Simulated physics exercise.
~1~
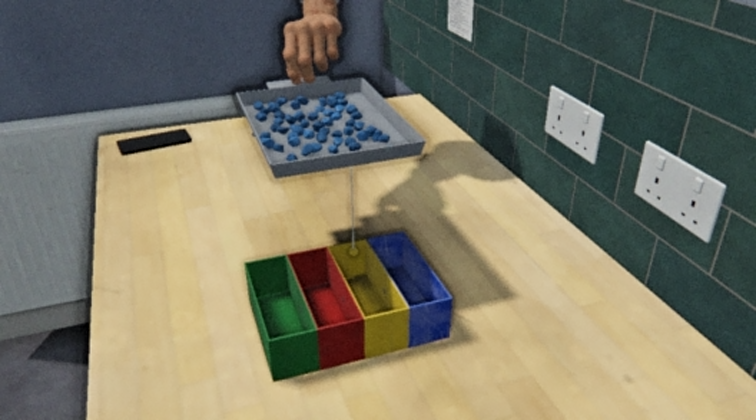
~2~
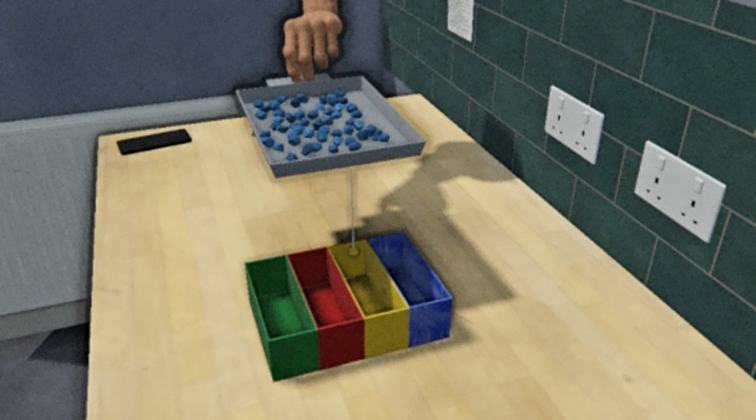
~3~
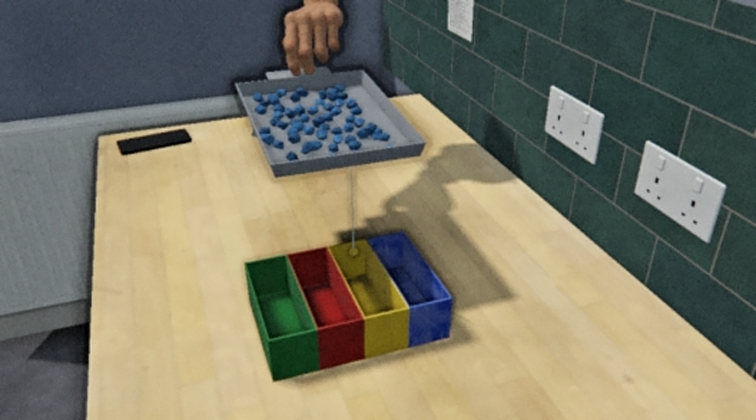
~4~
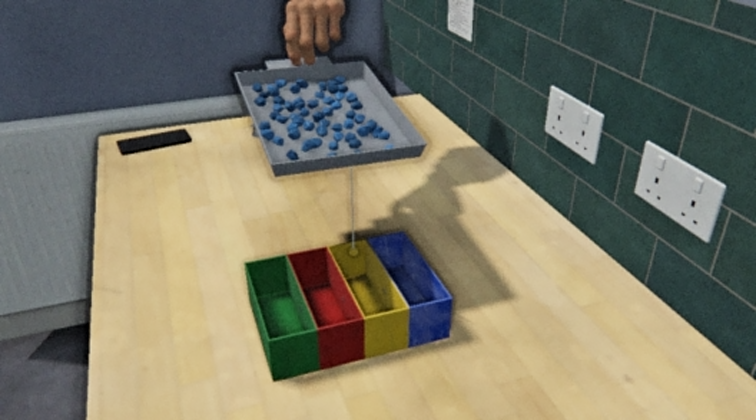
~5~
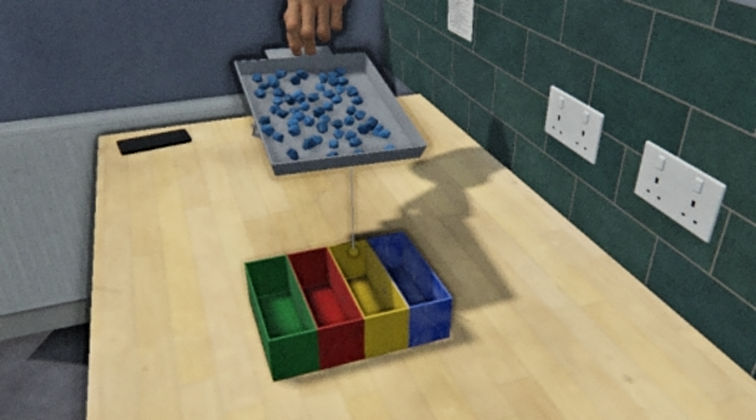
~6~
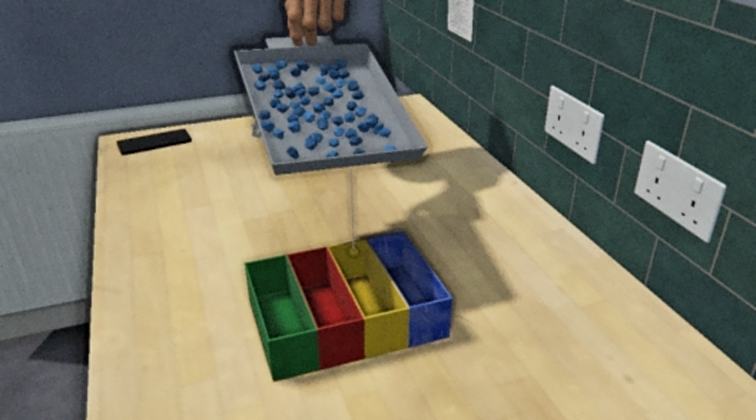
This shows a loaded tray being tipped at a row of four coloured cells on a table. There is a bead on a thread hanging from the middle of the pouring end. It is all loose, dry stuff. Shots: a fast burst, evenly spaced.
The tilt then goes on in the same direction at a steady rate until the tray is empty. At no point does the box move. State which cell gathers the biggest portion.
It is the blue cell.
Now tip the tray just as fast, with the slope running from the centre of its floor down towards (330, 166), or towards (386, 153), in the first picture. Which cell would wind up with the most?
Try 1 - the cell in red. Try 2 - that blue cell.
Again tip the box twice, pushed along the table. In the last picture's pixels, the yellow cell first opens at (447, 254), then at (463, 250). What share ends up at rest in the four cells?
Roughly 90% on the first try and 70% on the second.
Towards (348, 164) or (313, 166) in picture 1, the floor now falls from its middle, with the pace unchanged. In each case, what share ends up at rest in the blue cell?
20 %, give or take, and then 0 %.
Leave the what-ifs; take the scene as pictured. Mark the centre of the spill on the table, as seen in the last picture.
The middle is around (488, 318).
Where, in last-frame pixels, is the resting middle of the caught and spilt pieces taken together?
Once nothing moves, the middle sits near (405, 312).
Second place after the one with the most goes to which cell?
Rank two - yellow.
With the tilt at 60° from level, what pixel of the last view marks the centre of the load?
The load is centred around (368, 143).
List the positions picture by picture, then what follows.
The first picture shows corners of the pouring end at (274, 162) and (421, 140), level; middle of the load at (319, 127), aquarium stones; bead on its thread at (354, 252); green cell at (294, 352); red cell at (341, 340); yellow cell at (387, 329); blue cell at (430, 319).
The second picture shows corners of the pouring end at (274, 162) and (421, 140), level; middle of the load at (319, 126).
The third picture shows corners of the pouring end at (274, 162) and (421, 141), tipped barely, lowest at the right corner; middle of the load at (319, 123).
The fourth picture shows corners of the pouring end at (275, 161) and (422, 142), tipped a little, lowest at the right corner; middle of the load at (319, 118).
The fifth picture shows corners of the pouring end at (275, 161) and (422, 144), tipped a little, lowest at the right corner; middle of the load at (319, 113).
The sixth picture shows corners of the pouring end at (276, 161) and (423, 145), tipped clearly, lowest at the right corner; middle of the load at (319, 109); green cell at (294, 352); red cell at (341, 340); yellow cell at (387, 329); blue cell at (430, 319).
Soon, tray tipped steeply; nearly all on the tray; a small part falling or outside the box.
A while on, tray tipped right over; about half on the tray; about a quarter in the blue cell; a stray few in the yellow cell; a stray few in the red cell; about a quarter falling or outside the box.
Towards the end, tray tipped past a quarter turn; about half in the blue cell; about a quarter in the yellow cell; a small part in the red cell; about a quarter falling or outside the box.
Finally, tray tipped past a quarter turn; about half in the blue cell; about a quarter in the yellow cell; a small part in the red cell; none in the green cell; about a quarter outside the box.
